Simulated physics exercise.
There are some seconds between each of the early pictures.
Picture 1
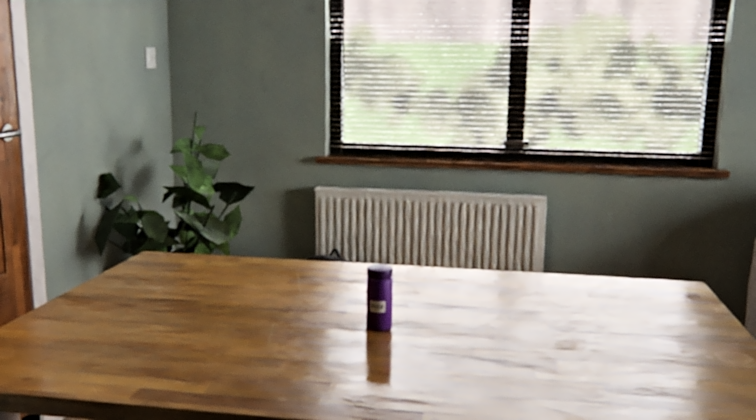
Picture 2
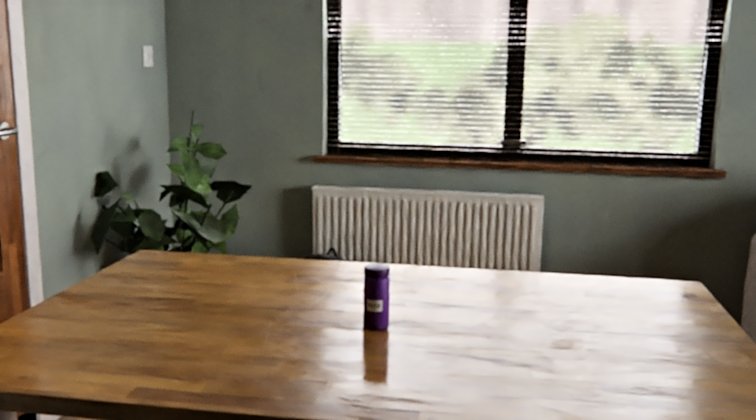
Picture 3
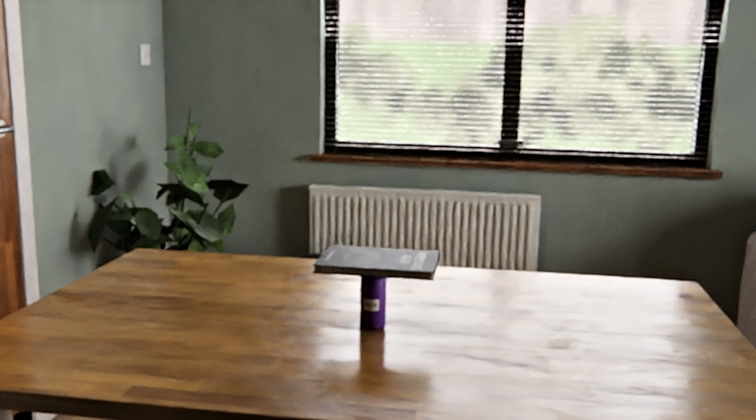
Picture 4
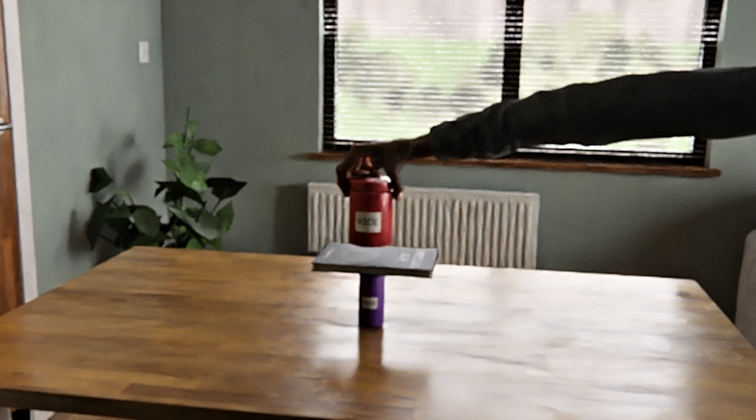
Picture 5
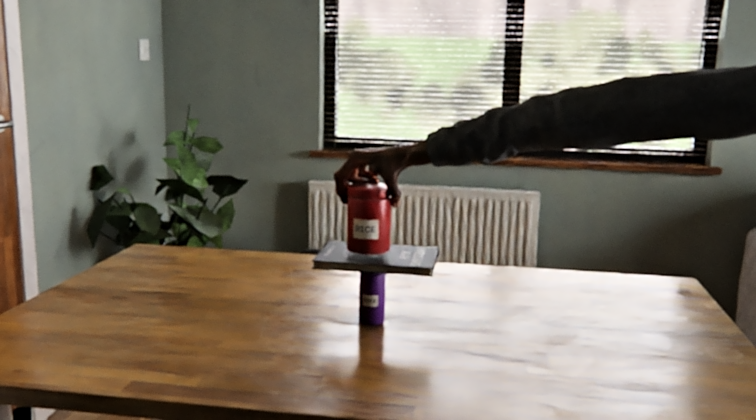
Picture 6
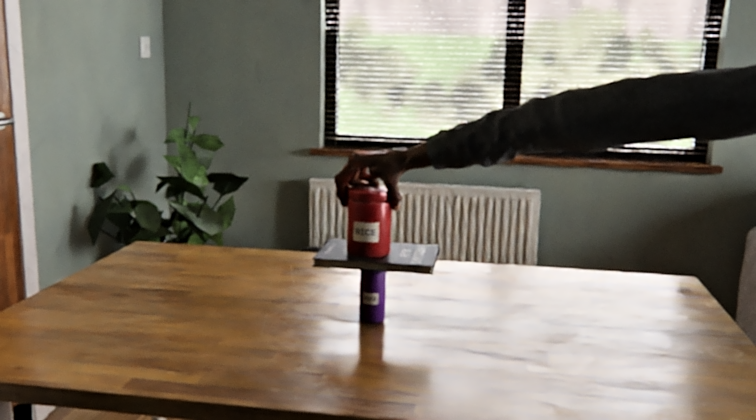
We see a purple shaker on a wooden table, then a flat gray book resting across its top. A hand reaches in from the right and lowers a red jar onto the book, keeping hold of it.
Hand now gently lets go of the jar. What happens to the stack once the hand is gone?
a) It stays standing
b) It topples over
It stays standing (a).
Then, 0.20 s on from there, no change.
Then, 0.50 s on from there, red jar resting near (369, 221).
In the end, all 3 unmoved. At the end, from the last picture's camera, red jar near (369, 221). The stack holds.
